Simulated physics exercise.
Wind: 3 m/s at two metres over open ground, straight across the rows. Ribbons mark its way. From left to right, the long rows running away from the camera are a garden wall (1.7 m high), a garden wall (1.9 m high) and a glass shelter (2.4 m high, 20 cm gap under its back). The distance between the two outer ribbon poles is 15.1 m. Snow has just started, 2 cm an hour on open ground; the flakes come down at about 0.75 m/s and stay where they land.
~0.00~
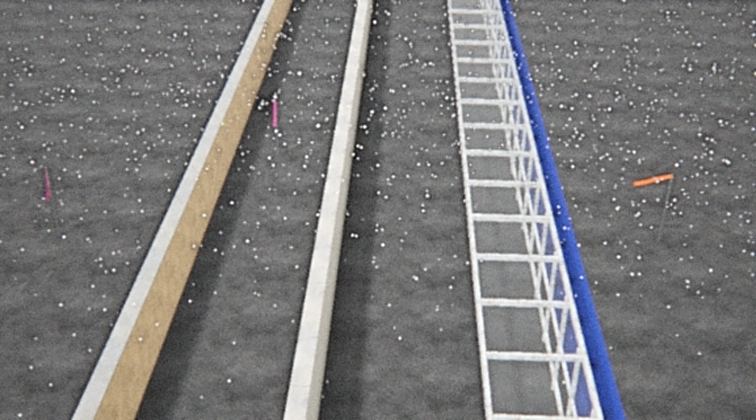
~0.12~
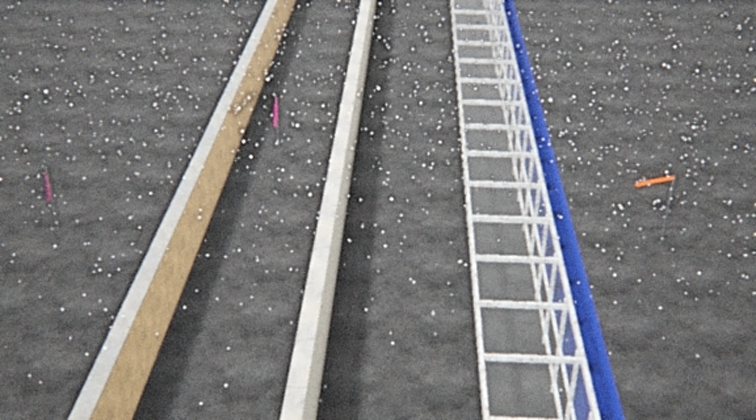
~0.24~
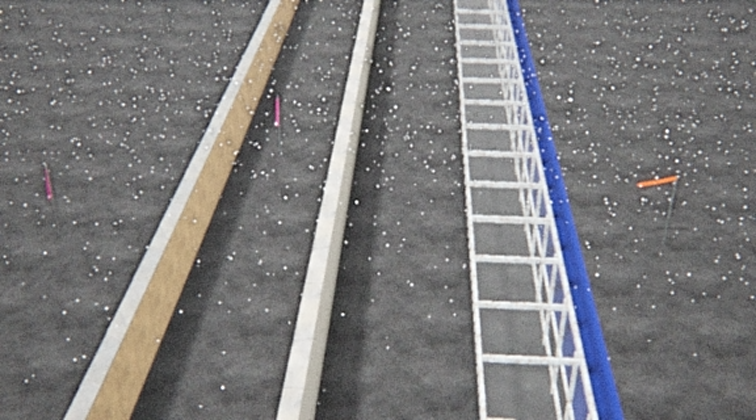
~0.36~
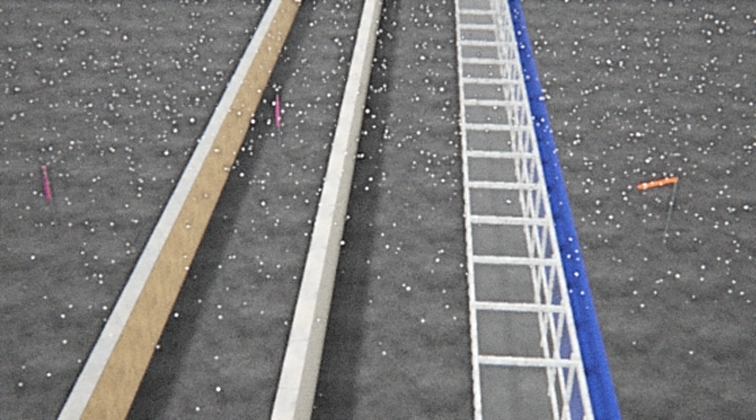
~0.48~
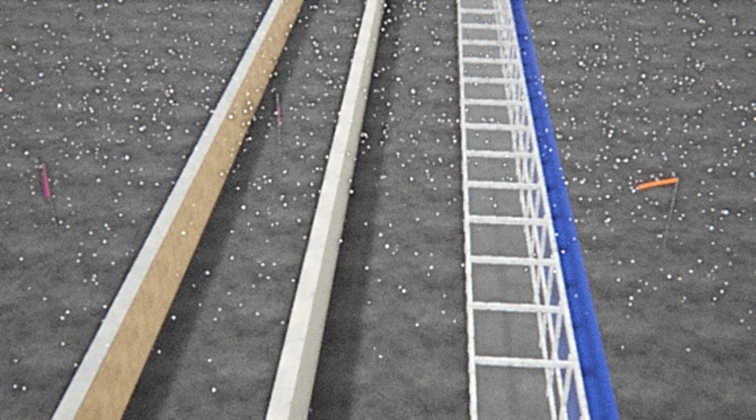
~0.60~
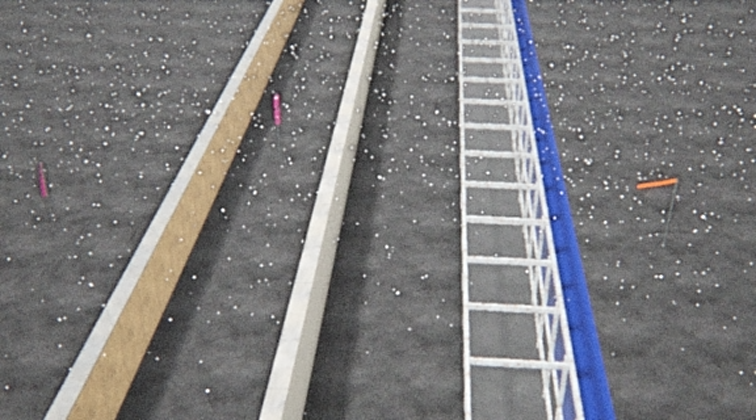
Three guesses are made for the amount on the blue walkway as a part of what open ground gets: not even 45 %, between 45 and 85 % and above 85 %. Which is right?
More than 85 % of the open amount.
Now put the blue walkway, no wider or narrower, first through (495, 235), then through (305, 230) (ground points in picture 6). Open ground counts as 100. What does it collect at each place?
Try 1: Near 0 %; try 2: Near 80 %.
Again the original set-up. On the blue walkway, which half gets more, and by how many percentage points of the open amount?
Leftward half gets more, roughly 15 points.
After 10 minutes open ground has 3 mm and the blue walkway 4 mm.
After 30 minutes open ground has 10 mm and the blue walkway 11 mm.
After 60 minutes open ground has 20 mm and the blue walkway 22 mm, so the blue walkway has 110 % of the open amount; the left half of it has 118 %, the right half 101 %.
